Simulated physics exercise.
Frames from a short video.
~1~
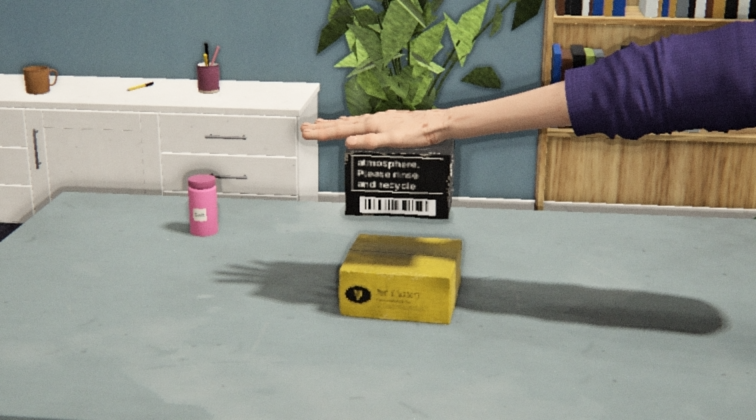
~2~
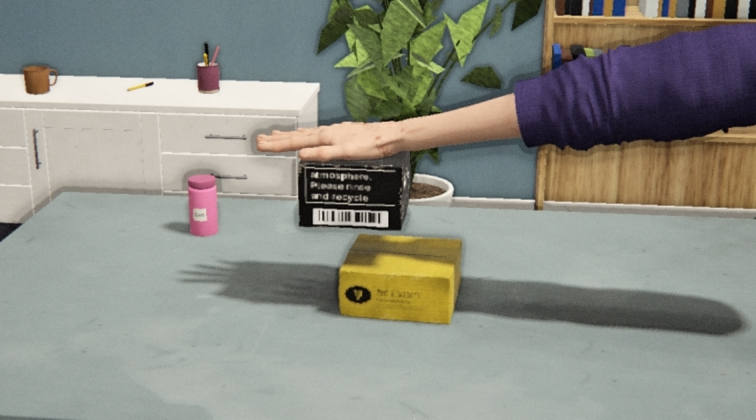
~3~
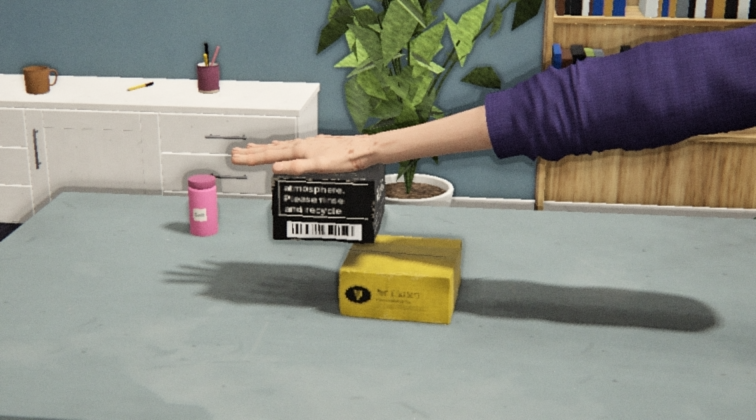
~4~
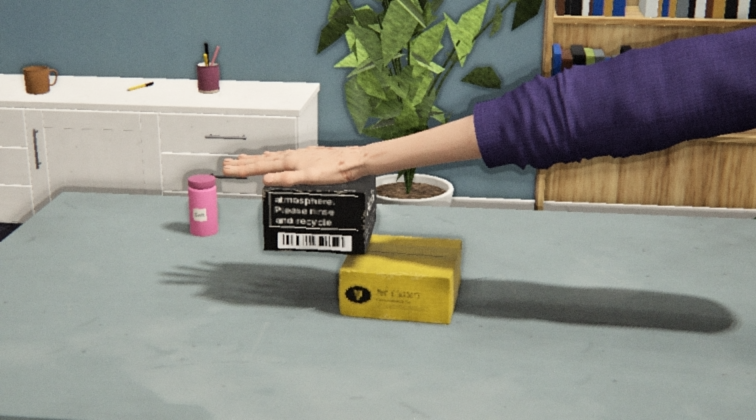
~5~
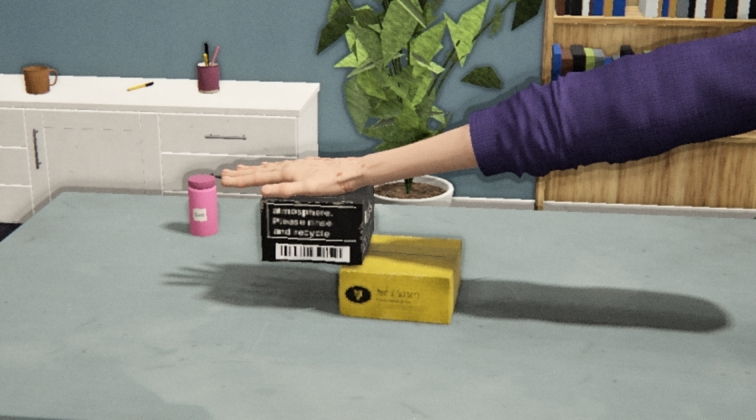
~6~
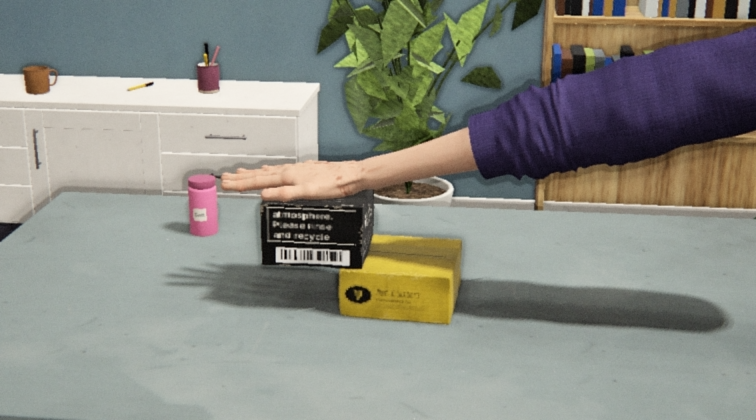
We see a hand in a purple sleeve on top of a black box above a gray table, moving left and downward behind a yellow box, then slowing to small downward shifts, while a pink container stays still.
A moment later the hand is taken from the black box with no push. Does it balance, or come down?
My guess is the pile will not stay put.
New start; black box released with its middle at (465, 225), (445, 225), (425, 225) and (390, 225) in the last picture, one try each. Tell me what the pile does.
Outcomes in order: A collapse, no collapse, no collapse, no collapse.
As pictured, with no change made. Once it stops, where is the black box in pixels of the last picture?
The object finishes somewhere near (244, 247).
Then, 0.30 s on from there, black box now fallen.
Then, 0.40 s on from there, things are still on the move.
In the end, fallen, black box; the other 2 unmoved. At the end, from the last picture's camera, black box near (244, 247). The pile comes apart.
